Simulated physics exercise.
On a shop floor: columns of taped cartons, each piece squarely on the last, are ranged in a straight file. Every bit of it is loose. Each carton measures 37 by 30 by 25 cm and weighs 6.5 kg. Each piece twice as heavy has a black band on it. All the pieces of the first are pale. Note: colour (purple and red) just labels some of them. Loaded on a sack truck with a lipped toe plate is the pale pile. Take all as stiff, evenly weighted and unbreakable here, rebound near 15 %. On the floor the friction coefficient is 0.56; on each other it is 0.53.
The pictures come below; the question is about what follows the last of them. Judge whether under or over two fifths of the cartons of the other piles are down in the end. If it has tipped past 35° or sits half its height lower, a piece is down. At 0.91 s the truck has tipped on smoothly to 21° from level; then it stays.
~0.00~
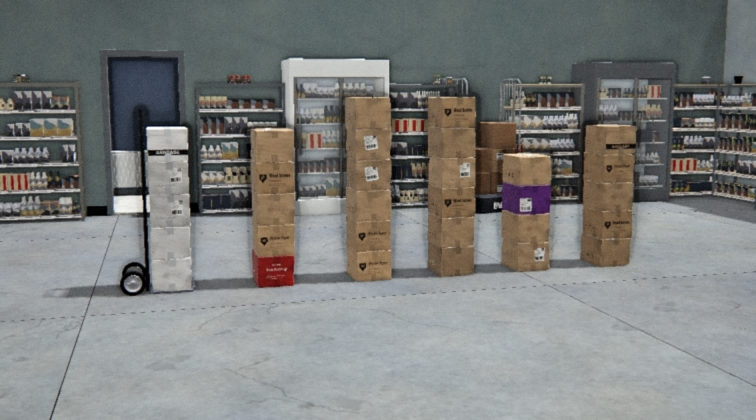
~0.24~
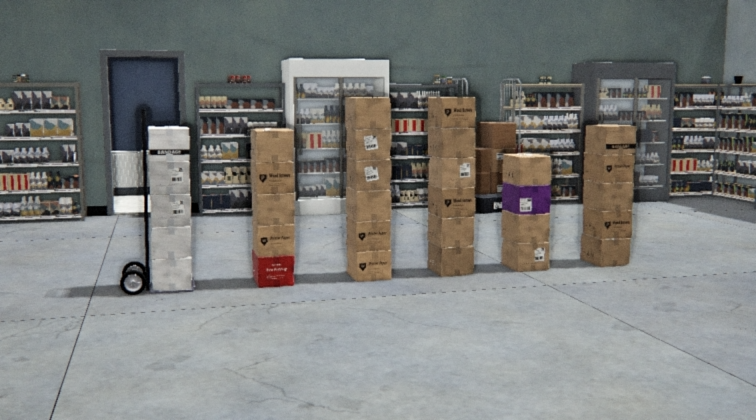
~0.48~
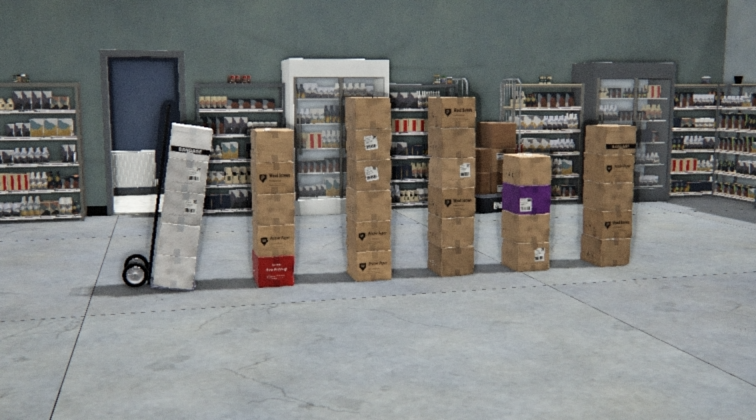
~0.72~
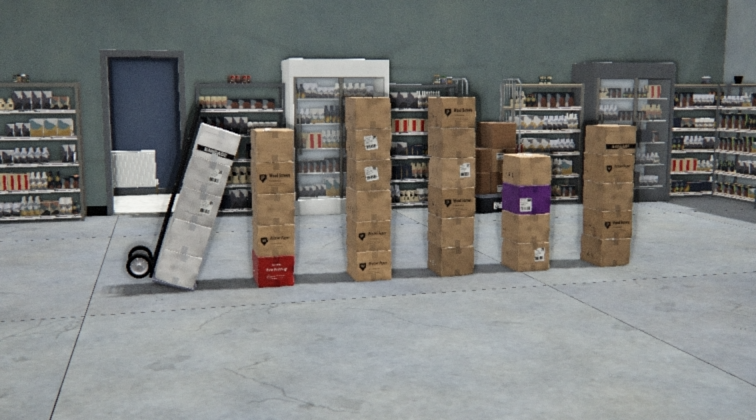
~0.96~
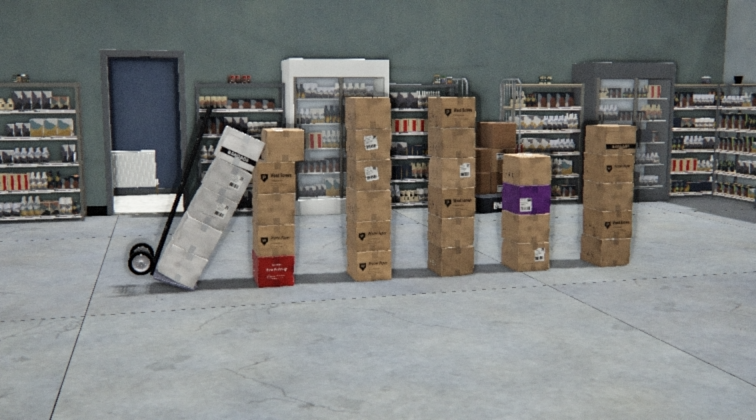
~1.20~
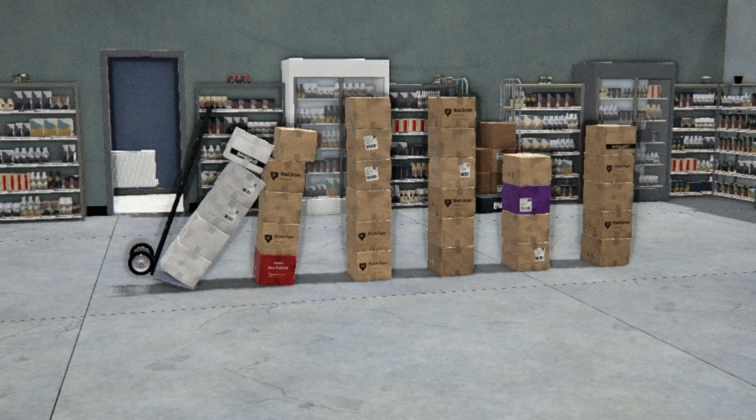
Over two fifths are down.
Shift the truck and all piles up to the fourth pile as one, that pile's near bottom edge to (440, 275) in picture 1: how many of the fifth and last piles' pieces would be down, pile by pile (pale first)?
Then fifth pile 4 and last pile 5.
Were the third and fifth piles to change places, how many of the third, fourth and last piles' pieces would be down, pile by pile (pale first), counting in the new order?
Down per pile: Third 4, fourth 5, last 5.
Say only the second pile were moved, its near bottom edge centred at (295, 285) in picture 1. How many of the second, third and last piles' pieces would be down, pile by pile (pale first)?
Second 4; third 6; last 5.
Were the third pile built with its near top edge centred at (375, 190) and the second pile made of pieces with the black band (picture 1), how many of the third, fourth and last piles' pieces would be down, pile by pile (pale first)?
Counts down - third: 0; fourth: 0; last: 0.
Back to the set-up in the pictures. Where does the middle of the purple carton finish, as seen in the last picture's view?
Near (595, 221).
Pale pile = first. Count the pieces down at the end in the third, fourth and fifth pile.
As for pieces, it's third 6, fourth 6 and fifth 4.
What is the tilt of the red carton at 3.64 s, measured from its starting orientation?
Close to 40° of tilt compared with the start.
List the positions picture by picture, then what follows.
In the first picture (we follow the side turned to the camera), truck frame (142, 148) 0° forward; purple carton (535, 200); red carton (277, 272); no other piece has moved.
Truck frame (144, 147) 1° forward; purple carton (535, 200), in the second picture.
Truck frame (165, 143) 8° forward, top of the pale pile leaning 9°; purple carton (535, 200); no other piece has moved, in the third picture.
Truck frame (190, 140) 18° forward, top of the pale pile leaning 19°; purple carton (535, 200); no other piece has moved, in the fourth picture.
Truck frame (200, 141) 21° forward, top of the pale pile leaning 25°; red carton (277, 272); one has shifted, in the fifth picture.
Truck frame (200, 141) 21° forward, top of the pale pile leaning 27°; red carton (278, 270) tipped 5°; purple carton (535, 200); steepest lean 5°, the carton at (280, 239); 5 stirred so far, in the sixth picture.
Around 1.96 s, 5 of the pale pile down; 3 of the 26 other cartons down; red carton tipped 38°.
Around 2.88 s, 5 of the pale pile down; 11 of the 26 other cartons down; red carton tipped 44°; purple carton tipped 4°.
Around 3.64 s, 5 of the pale pile down; 26 of the 26 other cartons down; red carton tipped 44°; purple carton tipped 38°, 23 cm lower.
Finally (5.2 s), 5 of the pale pile down; 26 of the 26 other cartons down; red carton tipped 44°; purple carton tipped 42°, 25 cm lower. That is 100 per cent. Seen by the last camera, middles, red carton near (289, 258), purple carton near (595, 221).
